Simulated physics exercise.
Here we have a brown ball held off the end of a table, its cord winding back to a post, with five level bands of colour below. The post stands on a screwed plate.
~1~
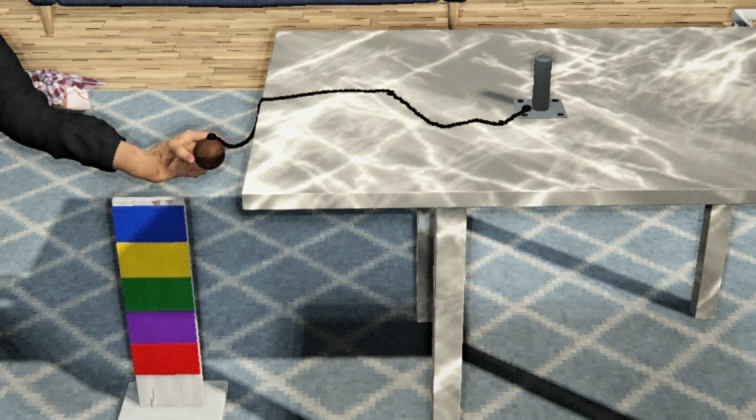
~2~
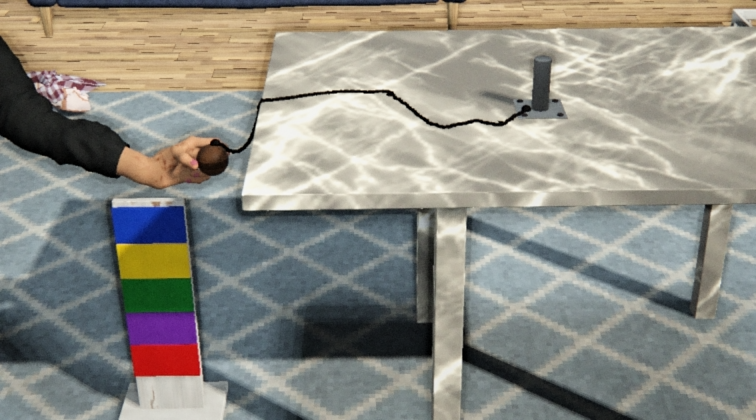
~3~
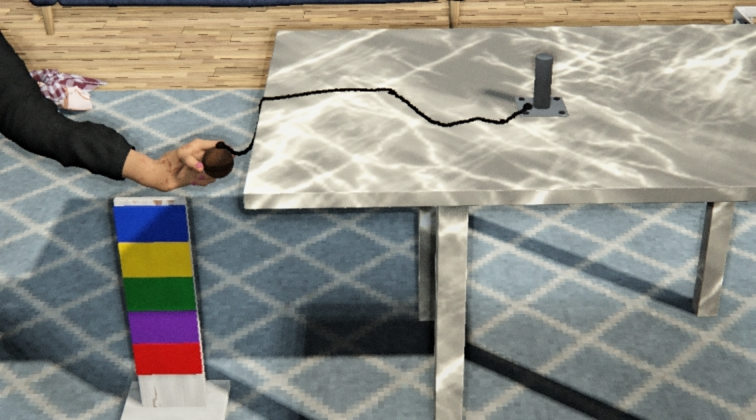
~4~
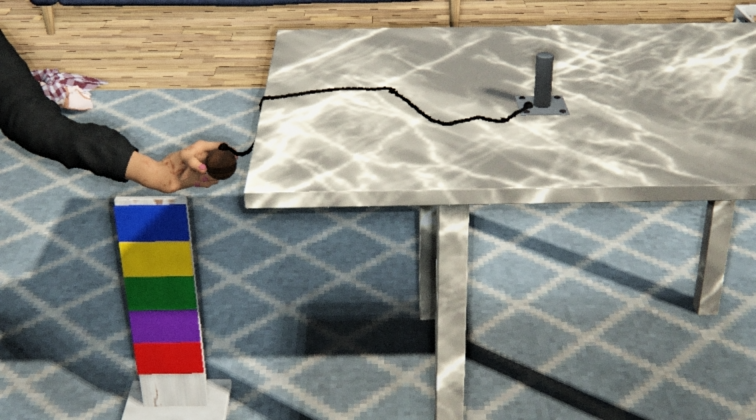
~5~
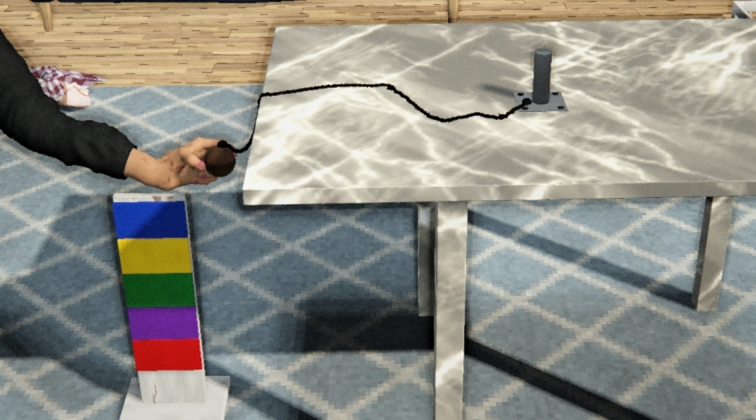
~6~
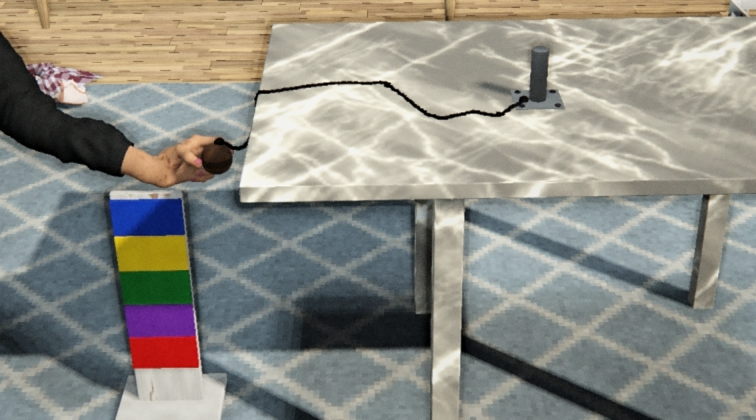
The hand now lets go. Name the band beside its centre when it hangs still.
Its centre hangs level with the green band.
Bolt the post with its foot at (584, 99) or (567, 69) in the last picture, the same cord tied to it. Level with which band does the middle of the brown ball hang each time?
In that order: Yellow; yellow.
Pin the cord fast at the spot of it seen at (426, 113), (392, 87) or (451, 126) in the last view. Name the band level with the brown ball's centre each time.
In that order: Yellow; blue; yellow.
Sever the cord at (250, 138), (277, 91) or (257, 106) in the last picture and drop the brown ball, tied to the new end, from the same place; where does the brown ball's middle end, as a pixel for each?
In that order: (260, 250), (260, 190) and (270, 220).
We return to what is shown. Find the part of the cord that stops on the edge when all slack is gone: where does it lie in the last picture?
At (358, 83), roughly.
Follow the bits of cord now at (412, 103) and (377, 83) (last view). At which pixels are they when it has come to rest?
At (350, 103), then (275, 104).
Soon after, ball near (230, 271); level with green.
Then, ball near (294, 280); level with green.
Further on, ball near (258, 288); level with green.
At rest, ball near (266, 291); level with green. Its middle rests at the green band.
